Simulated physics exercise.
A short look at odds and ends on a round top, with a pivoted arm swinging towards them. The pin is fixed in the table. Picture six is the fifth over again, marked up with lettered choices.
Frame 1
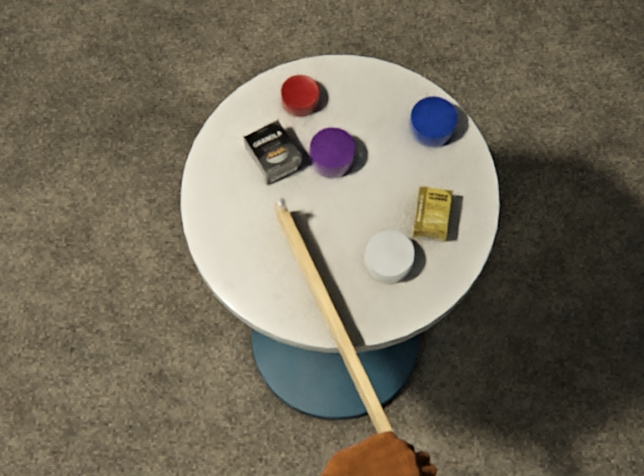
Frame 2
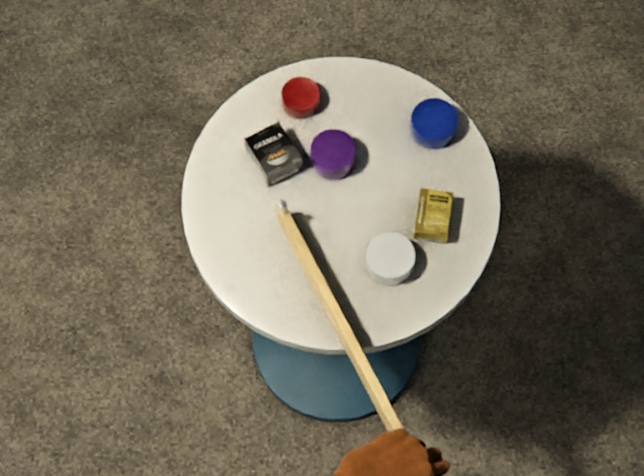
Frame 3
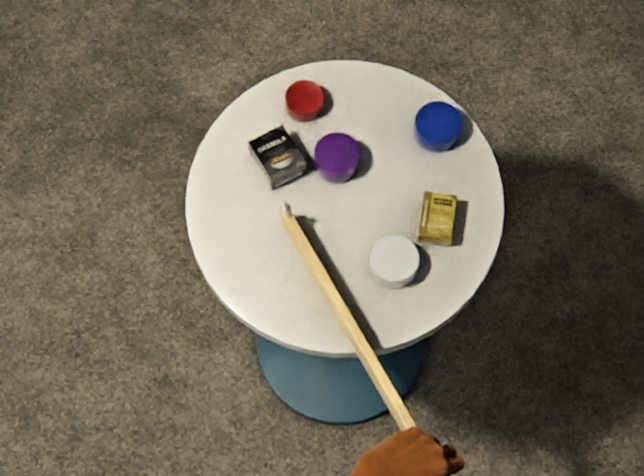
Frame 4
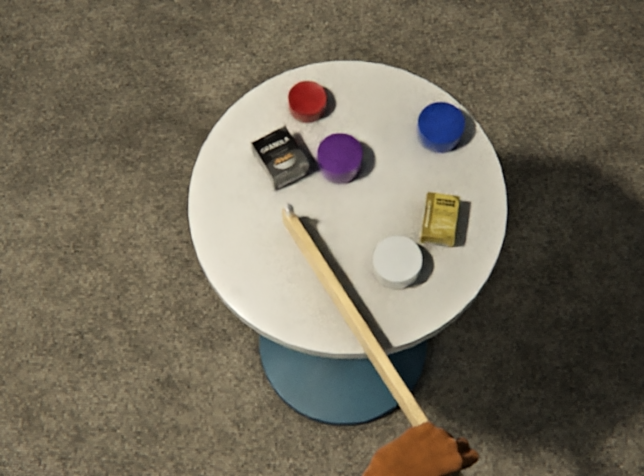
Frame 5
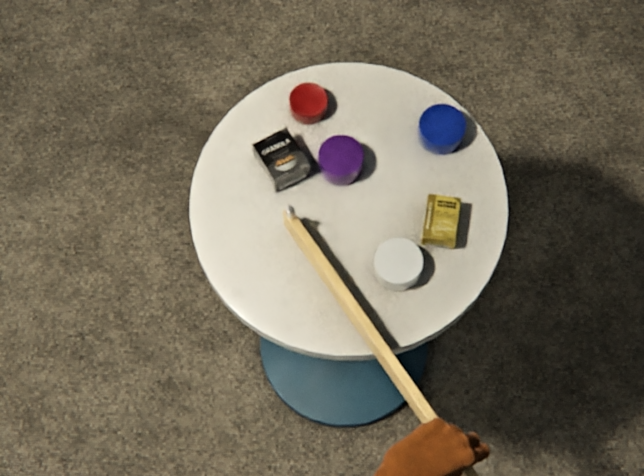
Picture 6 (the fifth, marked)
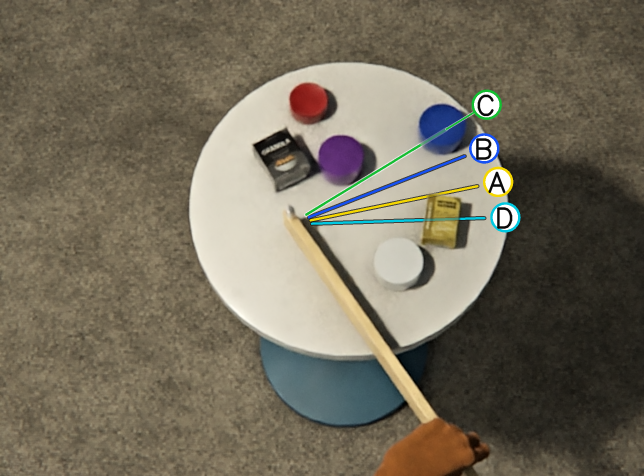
A hand holding a pale wooden stick shifted slightly to the right, the stick's tip barely moving over a round white table, while the colored pots, black box and yellow box stayed in place on top.
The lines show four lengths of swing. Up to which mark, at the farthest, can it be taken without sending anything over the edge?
At C, and not beyond.
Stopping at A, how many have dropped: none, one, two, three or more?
In all, none.
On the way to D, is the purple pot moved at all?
No.
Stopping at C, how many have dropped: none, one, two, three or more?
The count is none.
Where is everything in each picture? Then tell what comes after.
Red jar (300, 96); yellow box (432, 214); arm (328, 305), in the first frame.
Arm (333, 305); purple pot (333, 155), in the second frame.
Arm (341, 306); black box (278, 157), in the third frame.
Arm (348, 304); yellow box (440, 220), in the fourth frame.
Arm (352, 304); purple pot (341, 160); blue pot (442, 129); black box (282, 159), in the fifth frame.
On the marked copy, A at (395, 203); B at (387, 186); C at (378, 171); D at (398, 221).
With C. Early on, arm (394, 258); yellow box (450, 211); white pot (409, 243).
Further on, arm (400, 200); yellow box (456, 181); white pot (406, 181).
At the end, arm (383, 159); blue pot (415, 82); yellow box (421, 122); nothing has fallen.
As for the rest, A is safe but short; B is safe but short; D is safe but short.
